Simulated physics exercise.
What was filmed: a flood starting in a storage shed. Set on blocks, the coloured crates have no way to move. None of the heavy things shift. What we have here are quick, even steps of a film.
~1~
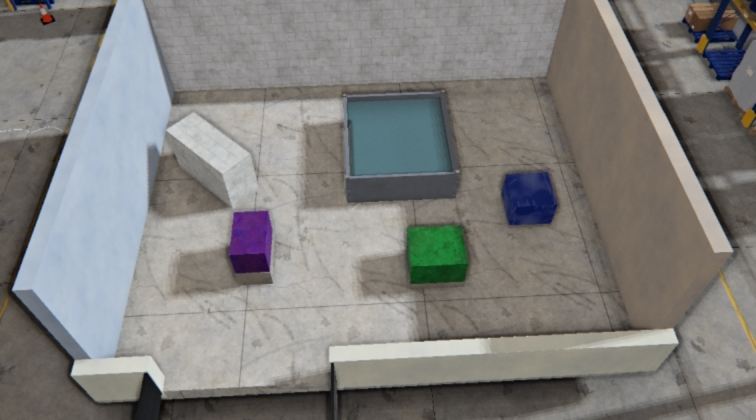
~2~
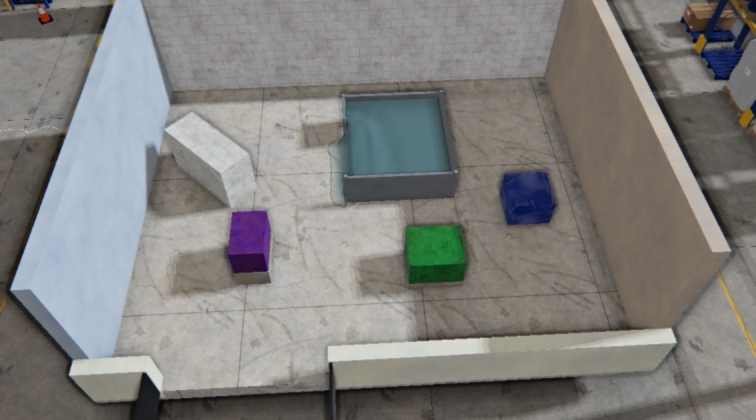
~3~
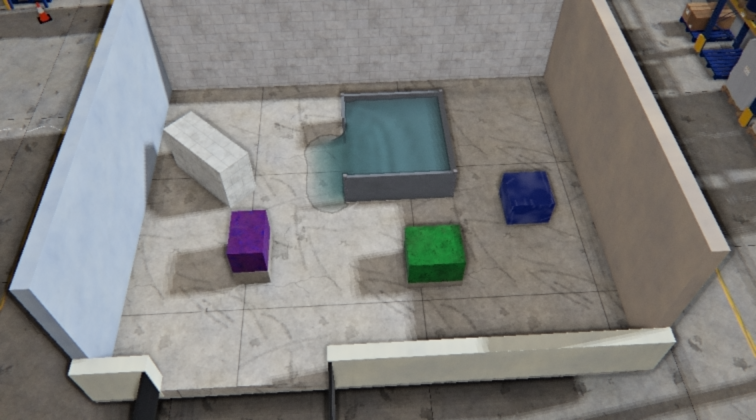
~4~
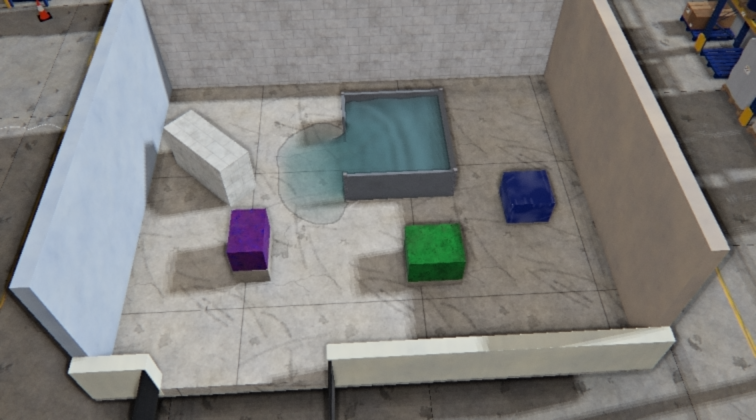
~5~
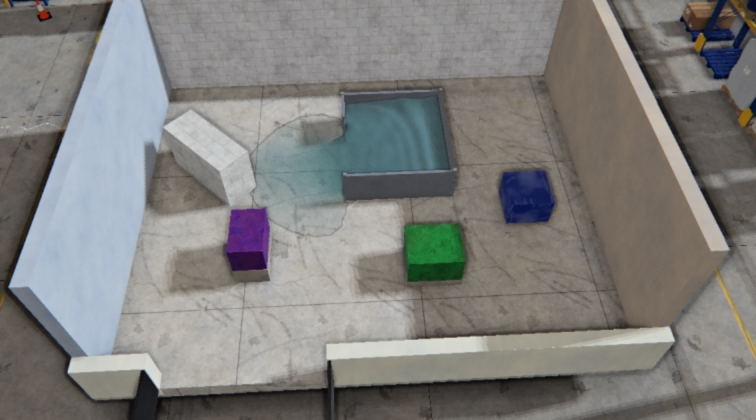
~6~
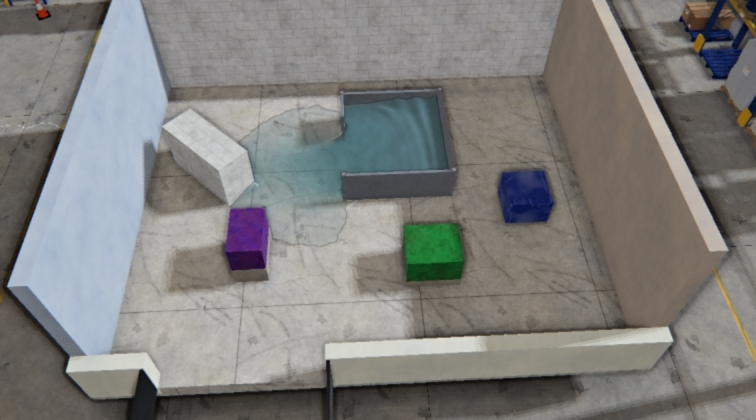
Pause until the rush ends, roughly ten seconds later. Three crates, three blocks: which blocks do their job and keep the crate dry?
The purple crate keeps dry; the green crate keeps dry; the blue crate keeps dry.
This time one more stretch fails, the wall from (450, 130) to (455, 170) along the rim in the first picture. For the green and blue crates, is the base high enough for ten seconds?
Green crate: Untouched; blue crate: Overtopped.
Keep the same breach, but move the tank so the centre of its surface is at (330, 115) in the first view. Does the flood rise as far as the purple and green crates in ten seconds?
I reckon the purple one is unharmed, while the green one is unharmed.
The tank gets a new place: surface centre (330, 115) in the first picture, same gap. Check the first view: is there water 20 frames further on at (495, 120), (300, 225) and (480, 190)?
First unwetted; next drenched; last unwetted.
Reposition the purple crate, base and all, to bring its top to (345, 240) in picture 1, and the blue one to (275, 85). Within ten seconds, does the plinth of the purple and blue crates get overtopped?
One by one: Purple remains dry; blue gets wet.
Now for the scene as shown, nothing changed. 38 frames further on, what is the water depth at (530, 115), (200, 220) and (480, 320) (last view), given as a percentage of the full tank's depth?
Estimated readings in sequence: 0, 14, 0 percent.
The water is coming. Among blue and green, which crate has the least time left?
I reckon it's the one in green.
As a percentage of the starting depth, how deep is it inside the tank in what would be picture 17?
About 44 per cent.
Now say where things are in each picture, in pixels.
The first frame shows the open tank at (398, 135) is whole and still.
In the second frame, water pours out at (348, 164) and has run to (341, 203).
In the third frame, the front is at (325, 208), out from the gap at (347, 165).
In the fourth frame, water pours out at (347, 163) and has run to (290, 142).
In the fifth frame, water pours out at (347, 164) and has run to (253, 158).
In the sixth frame, water pours out at (346, 163) and has run to a hidden place.
A moment on, water covers 20 % of the floor; the purple crate water round its plinth, the green crate not reached, the blue crate not reached.
Next, water covers 30 % of the floor; the purple crate water round its plinth, the green crate not reached, the blue crate not reached.
Then, water covers 40 % of the floor; the purple crate water round its plinth, the green crate not reached, the blue crate not reached.
Later, water covers 60 % of the floor; the purple crate water round its plinth, the green crate not reached, the blue crate not reached.
In the end, water covers 85 % of the floor; the purple crate stayed above the water, the green crate stayed above the water, the blue crate stayed above the water.
